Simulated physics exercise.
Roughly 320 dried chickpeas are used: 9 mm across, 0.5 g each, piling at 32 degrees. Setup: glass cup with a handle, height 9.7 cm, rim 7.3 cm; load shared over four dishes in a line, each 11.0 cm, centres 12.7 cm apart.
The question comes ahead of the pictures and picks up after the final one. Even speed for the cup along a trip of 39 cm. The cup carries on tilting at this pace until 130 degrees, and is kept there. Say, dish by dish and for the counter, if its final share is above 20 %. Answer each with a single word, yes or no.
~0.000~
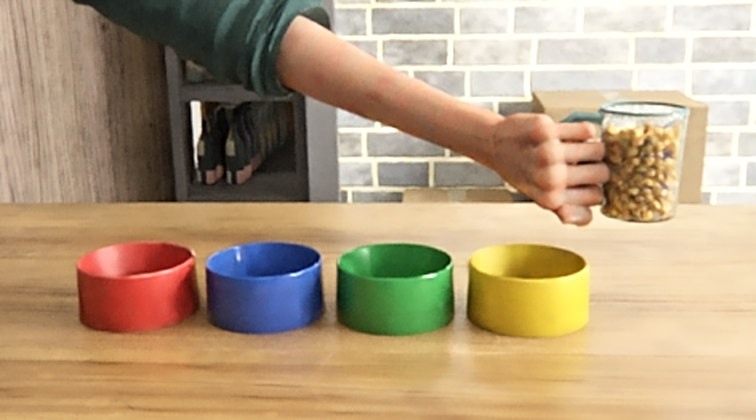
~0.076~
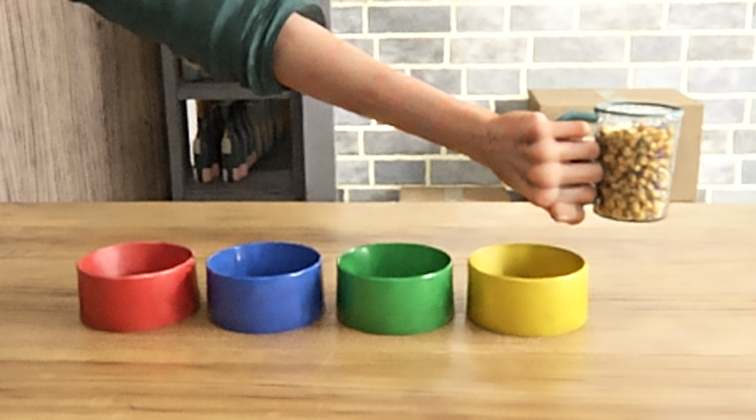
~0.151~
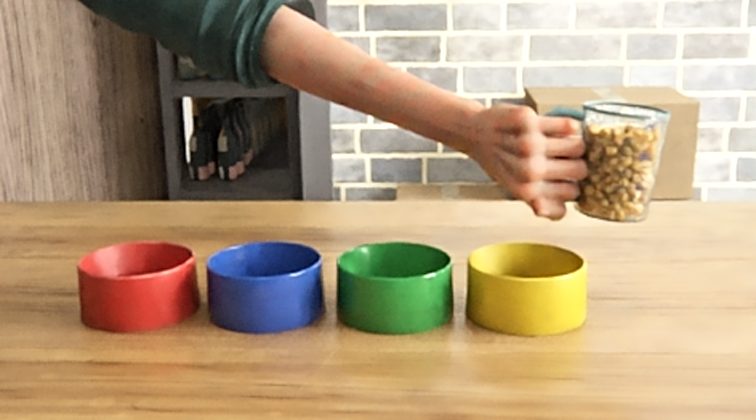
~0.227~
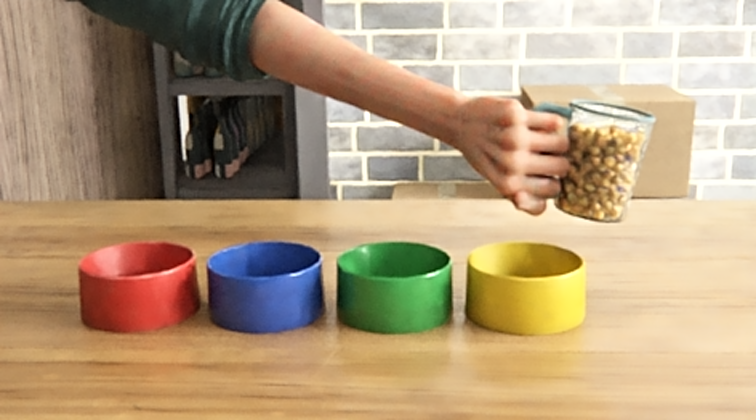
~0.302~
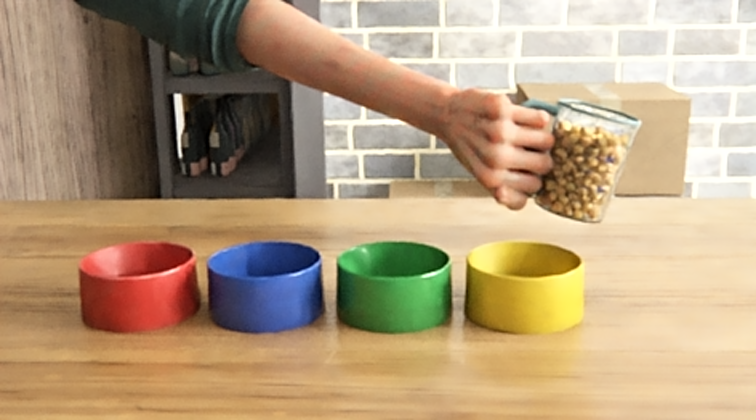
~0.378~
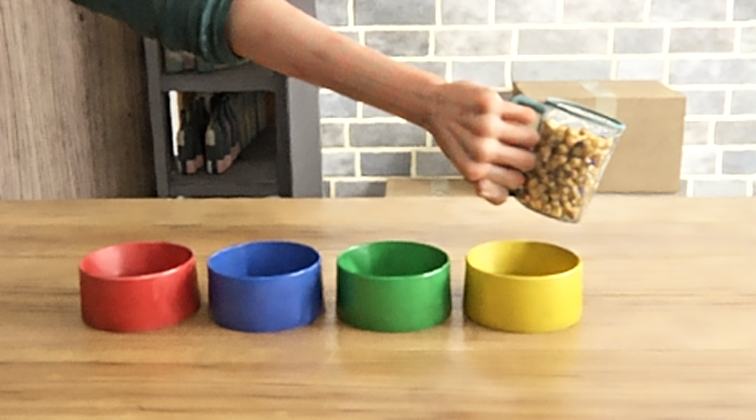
Red no, blue yes, green no, yellow no, counter no.
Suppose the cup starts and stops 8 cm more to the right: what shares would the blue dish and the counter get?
Blue 0, counter 0.
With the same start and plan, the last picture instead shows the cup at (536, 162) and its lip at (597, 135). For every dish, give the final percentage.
The red dish keeps 0, the blue one 80, the green one 10 and the yellow one 0.
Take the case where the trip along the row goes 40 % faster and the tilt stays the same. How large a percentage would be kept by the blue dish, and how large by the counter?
The shares would then be blue 100 and counter 0.
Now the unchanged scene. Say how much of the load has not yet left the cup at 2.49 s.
0 %.
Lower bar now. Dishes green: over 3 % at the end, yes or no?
As for green: That's right.
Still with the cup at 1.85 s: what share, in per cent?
About 85 per cent.
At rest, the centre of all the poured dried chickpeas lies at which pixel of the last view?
Roughly pixel (284, 291).
After 1.26 s, tilt 70 degrees; cup holds 100 %.
After 1.85 s, tilt 105 degrees; cup holds 85 %, green 10 %.
After 2.49 s, tilt 130 degrees; cup holds 0 %, blue 85 %, green 10 %.
By 3.1 s all is still; red 0 %, blue 85 %, green 10 %, yellow 0 %, counter 10 %.
